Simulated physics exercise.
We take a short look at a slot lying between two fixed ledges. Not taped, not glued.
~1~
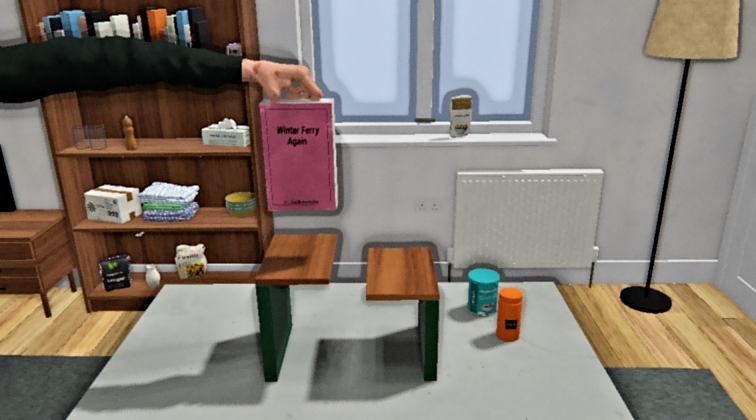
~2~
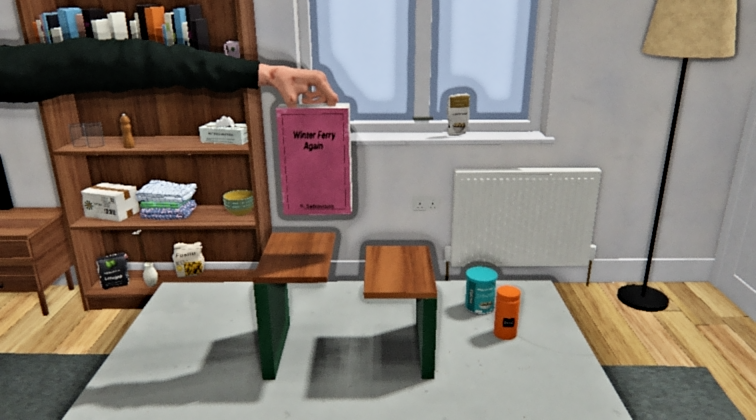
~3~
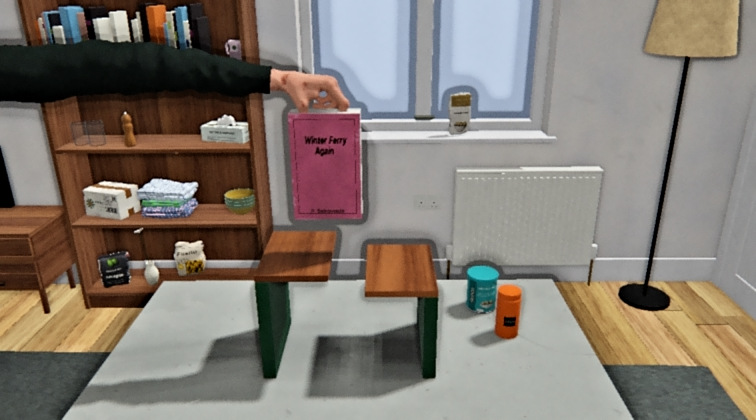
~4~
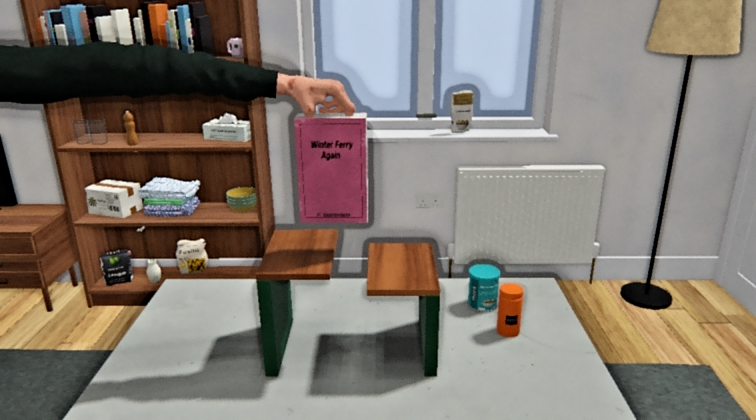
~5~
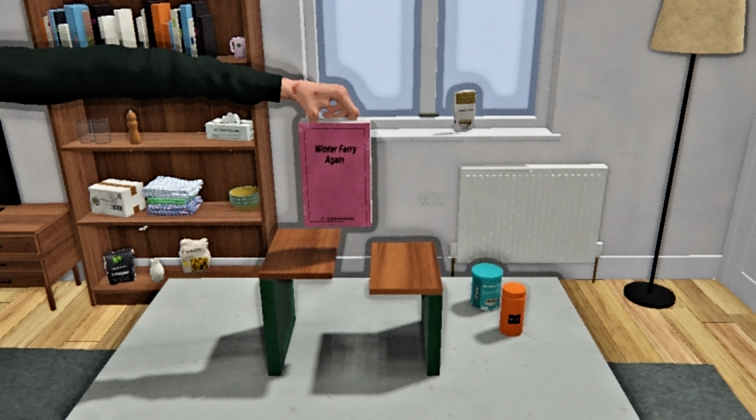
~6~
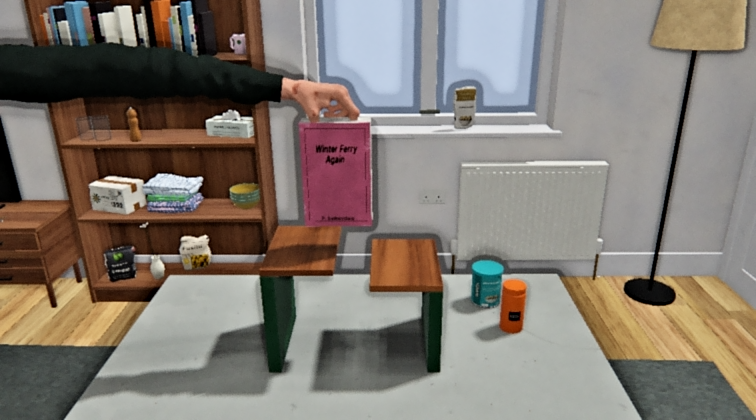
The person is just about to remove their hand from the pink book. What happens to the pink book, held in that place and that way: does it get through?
Looks like it gets stuck up there at the gap.
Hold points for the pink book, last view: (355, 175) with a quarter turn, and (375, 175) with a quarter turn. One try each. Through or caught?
So, first time round it makes it through, then next time it does not get through.
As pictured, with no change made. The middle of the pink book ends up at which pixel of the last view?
In the last picture, near pixel (395, 231).
Then, 0.20 s after the last picture, pink book slid a little near (338, 194).
Then, 0.60 s after the last picture, pink book tipped 53° from how it was near (378, 218).
Then, 0.70 s after the last picture, pink book on its side near (392, 228).
At rest, tipped over on the stand or table, pink book; the other 2 in place. Seen from the same camera at the end, pink book near (395, 231). The book is caught.
